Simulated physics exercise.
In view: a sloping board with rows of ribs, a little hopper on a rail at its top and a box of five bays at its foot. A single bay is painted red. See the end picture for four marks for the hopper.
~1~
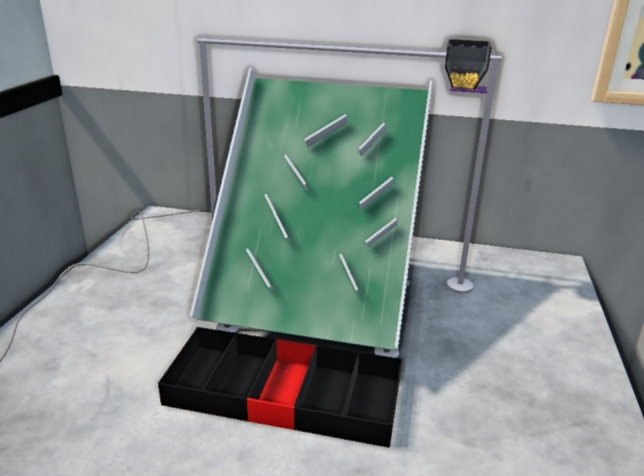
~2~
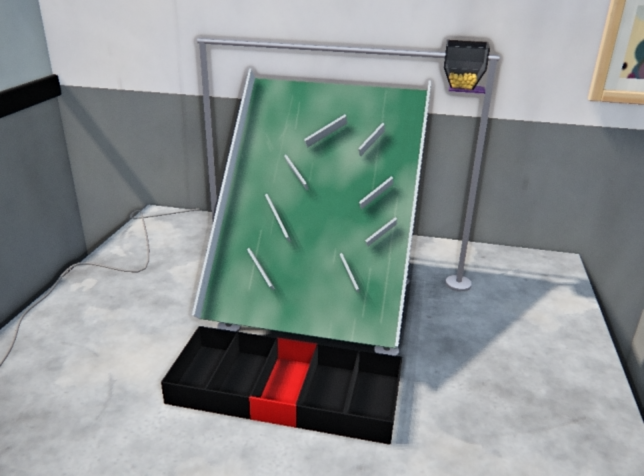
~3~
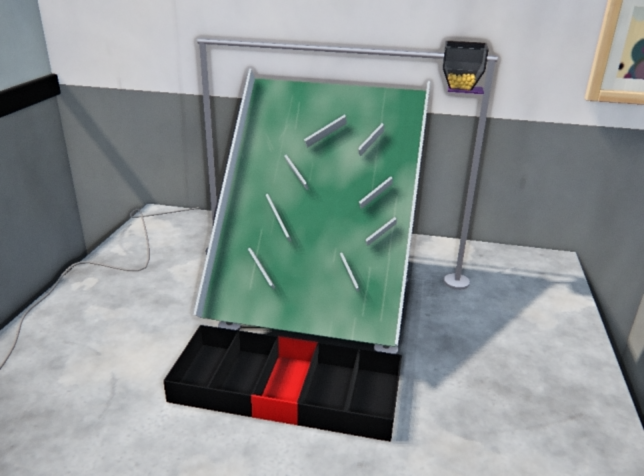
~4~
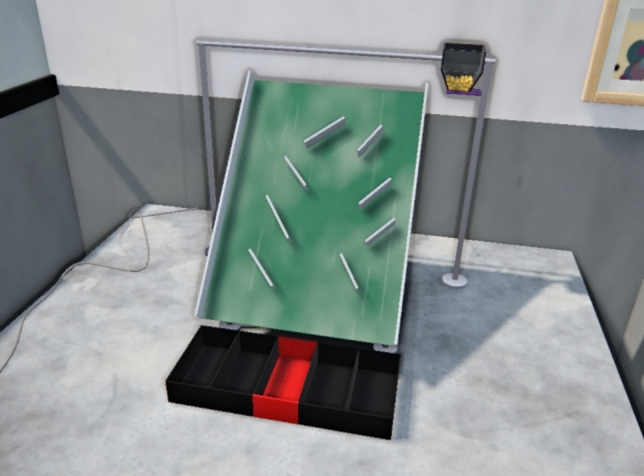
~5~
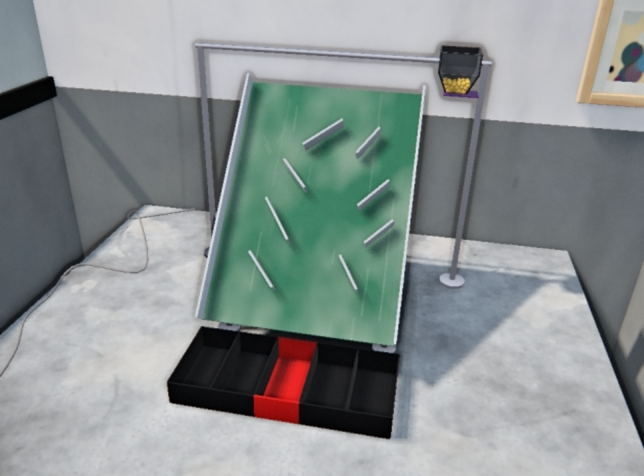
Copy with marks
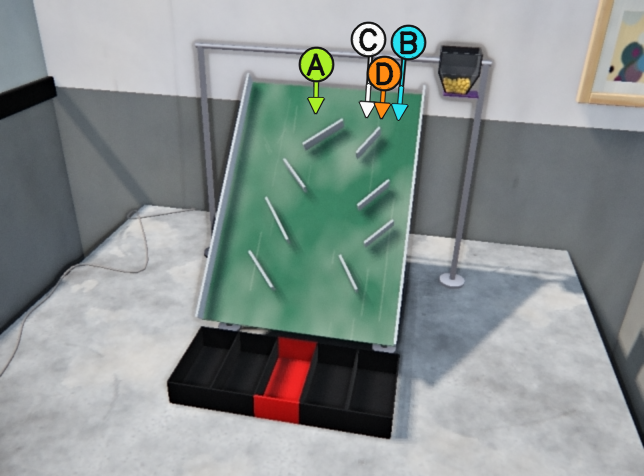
To begin with, a small dark hopper of yellow pieces sits at the right end of a rail above a sloping green board with angled ribs, over a black box with one red bay. The view shifts very slightly throughout, while the hopper, board and box show no clear movement.
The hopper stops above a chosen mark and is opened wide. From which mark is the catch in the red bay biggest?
Use mark C.
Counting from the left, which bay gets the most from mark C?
The third from the left.
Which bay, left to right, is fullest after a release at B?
The fifth from the left.
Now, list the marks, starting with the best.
The order is C, D, B, A.
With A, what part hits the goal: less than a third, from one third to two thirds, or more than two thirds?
It is less than a third.
On the marked copy, mark A meets the board at (315, 107); mark B meets the board at (398, 114); mark C meets the board at (367, 111); mark D meets the board at (381, 112).
Choosing A, a stray few in the red bay, nearly all in other bays, a small part outside the box.
Choosing B, about a quarter in the red bay, about two thirds in other bays, a small part outside the box.
Choosing C, about two thirds in the red bay, about a quarter in other bays, a small part outside the box.
Choosing D, about a third in the red bay, about half in other bays, a small part outside the box.
